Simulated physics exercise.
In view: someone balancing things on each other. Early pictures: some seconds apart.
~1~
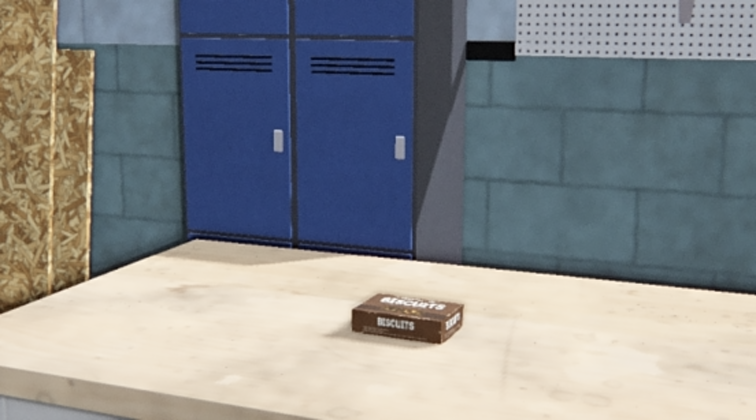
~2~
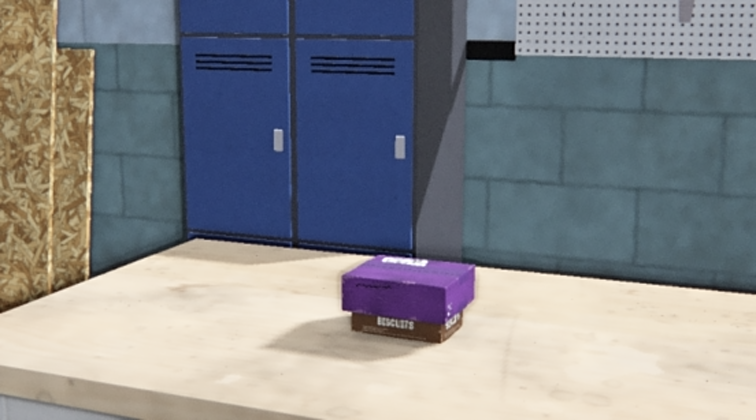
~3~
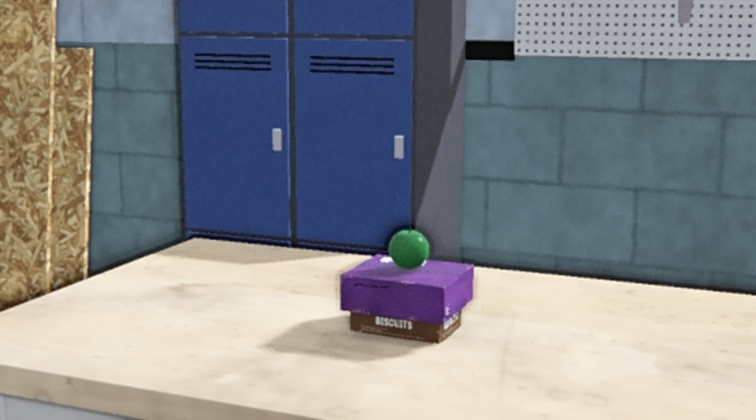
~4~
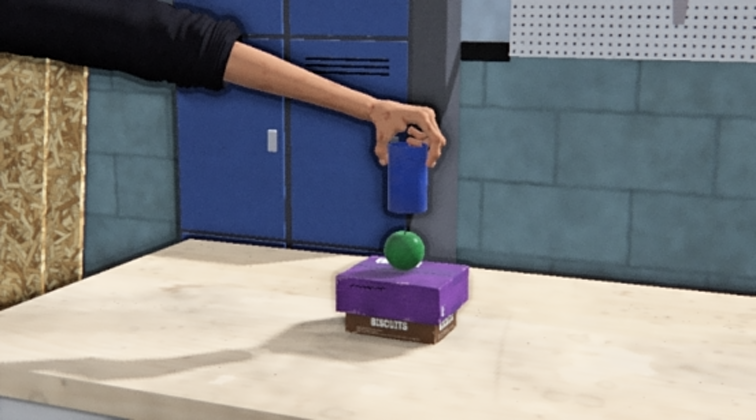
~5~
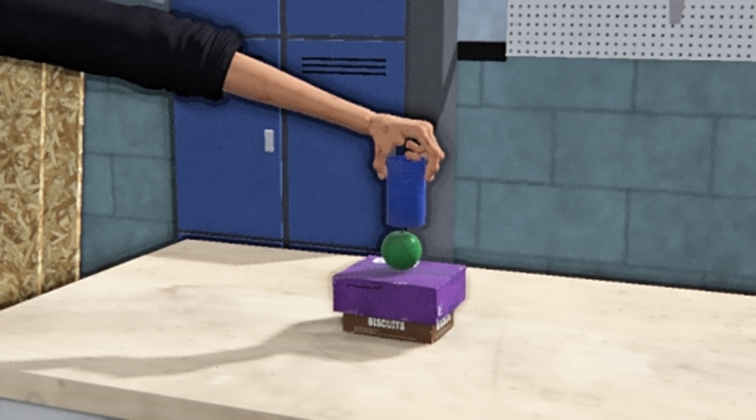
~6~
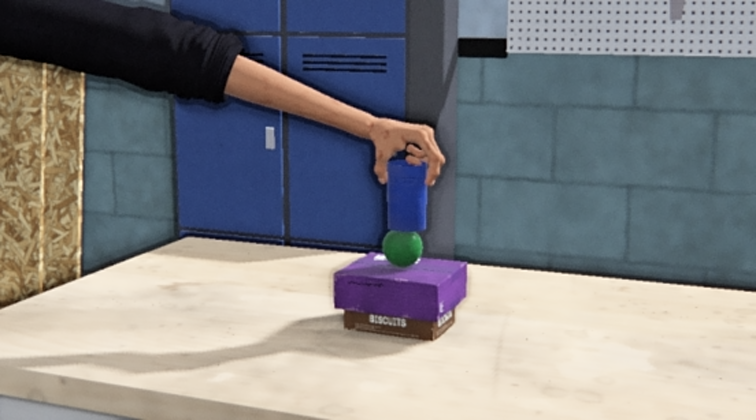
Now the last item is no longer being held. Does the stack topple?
It will not remain standing.
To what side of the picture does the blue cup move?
Well, it travels over to the right.
Then, 0.40 s after the last picture, blue cup tipped 58° from how it was near (437, 210).
Then, 0.60 s after the last picture, blue cup now fallen.
Then, 0.80 s after the last picture, things are still on the move.
At rest, fallen, blue cup; the other 3 in place. Seen from the same camera at the end, blue cup near (493, 307). The pile loses its balance.
